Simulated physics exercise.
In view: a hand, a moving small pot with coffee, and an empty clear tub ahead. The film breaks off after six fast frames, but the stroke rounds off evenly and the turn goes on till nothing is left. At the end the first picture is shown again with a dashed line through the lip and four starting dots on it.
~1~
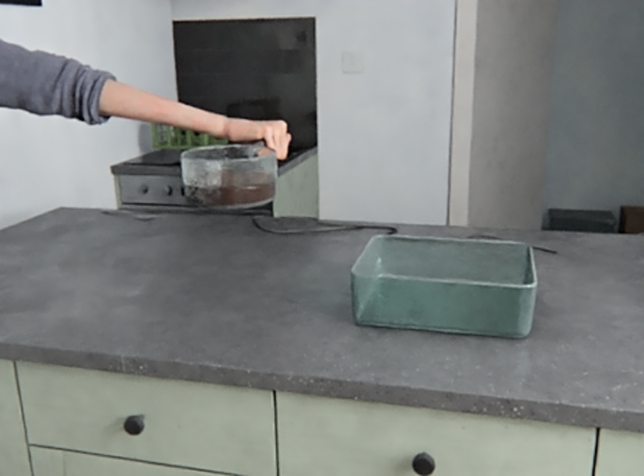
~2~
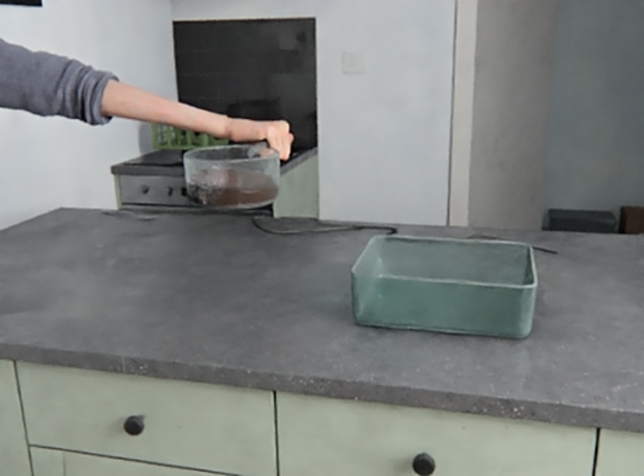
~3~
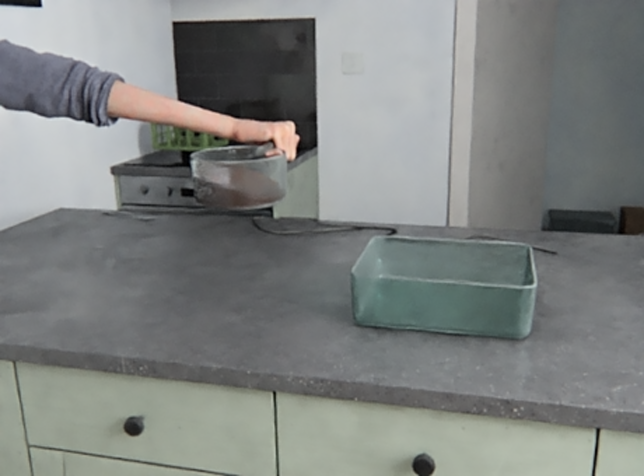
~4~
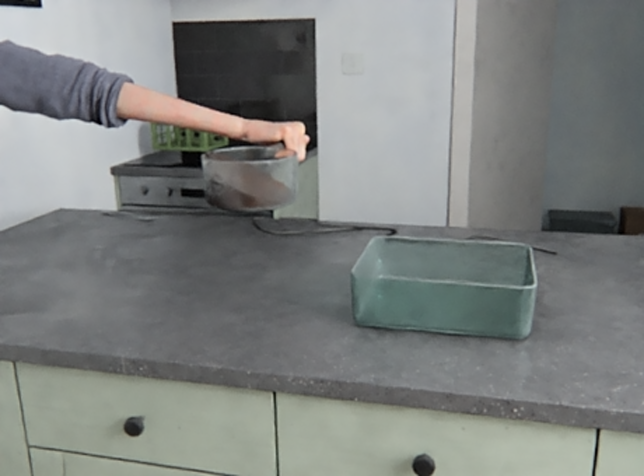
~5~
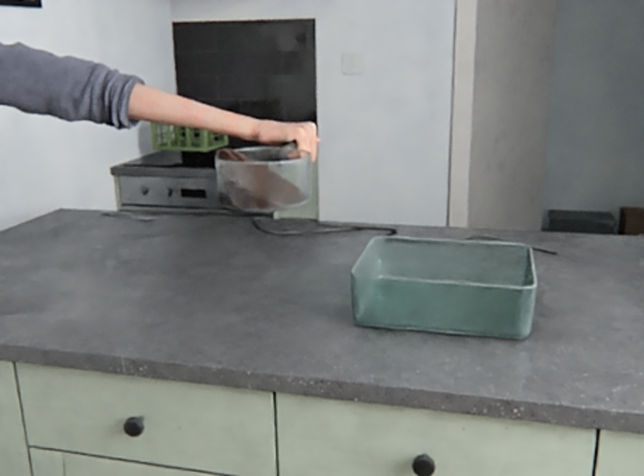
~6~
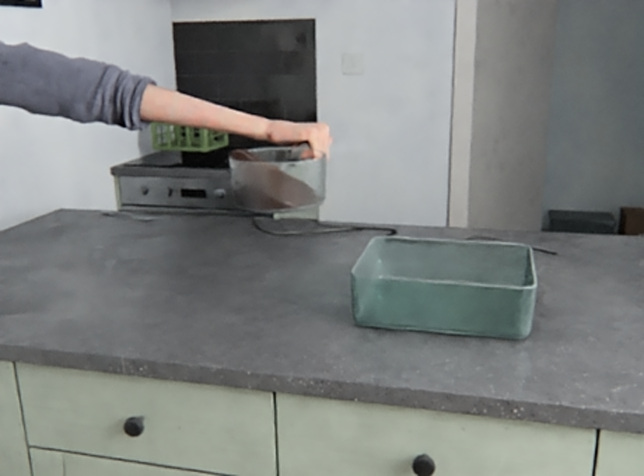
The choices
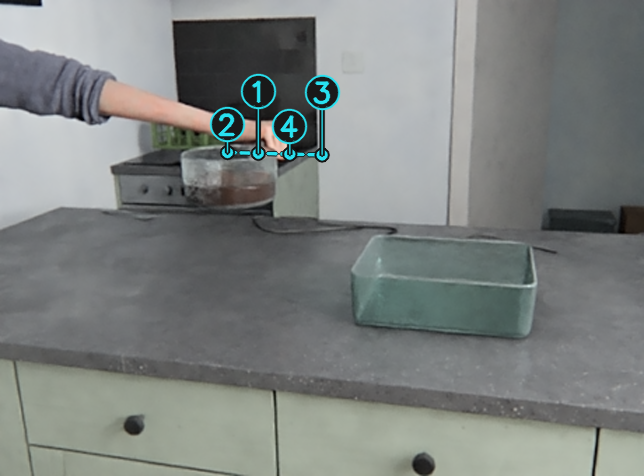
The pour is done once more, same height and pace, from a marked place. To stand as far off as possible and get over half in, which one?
The limit is 4.
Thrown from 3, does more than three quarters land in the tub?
Yes, it does.
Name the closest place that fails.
It is 1.
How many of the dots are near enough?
Two of the four.
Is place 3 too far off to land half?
No, that is safe.
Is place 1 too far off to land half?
Yes, that goes wrong.
On the marked copy, 1 at (258, 153); 2 at (227, 152); 3 at (322, 154); 4 at (289, 154).
For place 1, about 33 % lands in the tub, 59 % falls short and 8 % goes beside or beyond.
For place 2, about 12 % lands in the tub, 87 % falls short.
For place 3, about 89 % lands in the tub, 2 % falls short and 9 % goes beside or beyond.
For place 4, about 84 % lands in the tub, 7 % falls short and 9 % goes beside or beyond.
